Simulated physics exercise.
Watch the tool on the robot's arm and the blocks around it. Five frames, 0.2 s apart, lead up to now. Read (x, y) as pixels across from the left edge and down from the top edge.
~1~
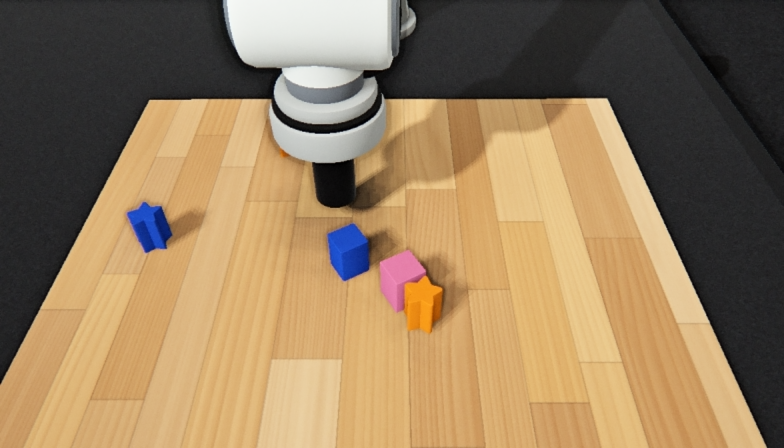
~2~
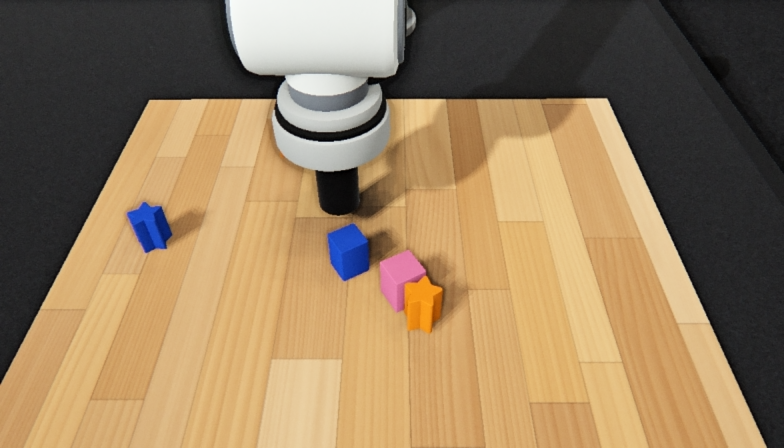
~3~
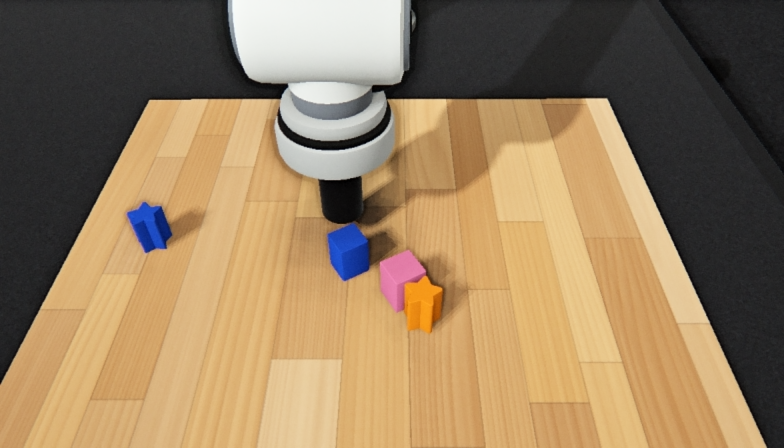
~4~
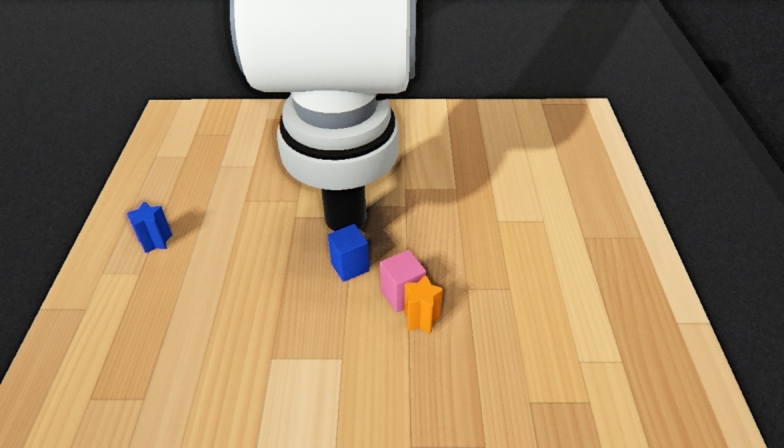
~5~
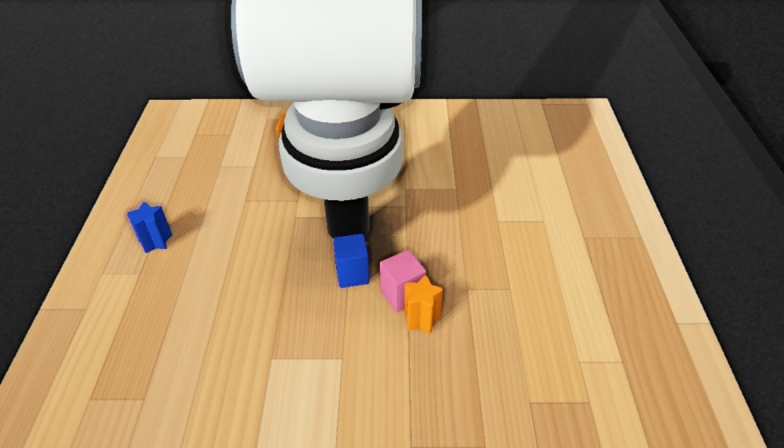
White robot arm with a black tip moving toward the viewer and nudging a blue block beside pink and orange blocks.
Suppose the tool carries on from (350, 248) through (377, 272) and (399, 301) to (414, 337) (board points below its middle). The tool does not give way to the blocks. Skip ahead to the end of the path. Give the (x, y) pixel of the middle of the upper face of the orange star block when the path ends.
The centre of its top face lies at (490, 340).
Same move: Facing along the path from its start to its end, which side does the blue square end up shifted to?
Shifted right.
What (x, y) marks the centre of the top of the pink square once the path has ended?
I think it will end close to (454, 328).
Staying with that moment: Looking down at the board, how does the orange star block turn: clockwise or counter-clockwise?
It is turned anticlockwise.
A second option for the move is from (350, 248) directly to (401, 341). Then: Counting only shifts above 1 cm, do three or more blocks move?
Yes
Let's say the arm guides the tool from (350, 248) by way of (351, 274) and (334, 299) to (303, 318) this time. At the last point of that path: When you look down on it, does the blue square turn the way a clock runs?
In short: No.
What follows on the original path. One third of the way, tool (377, 252); blue square (358, 270), turned 45° clockwise.
Two thirds of the way, tool (399, 283); blue square (357, 279), turned 75° clockwise; pink square (430, 296), turned 15° anticlockwise; orange star block (456, 317), turned 20° anticlockwise.
At the end, tool (414, 318); blue square (357, 279), turned 75° clockwise; pink square (454, 328), turned 40° anticlockwise; orange star block (490, 340), turned 45° anticlockwise.
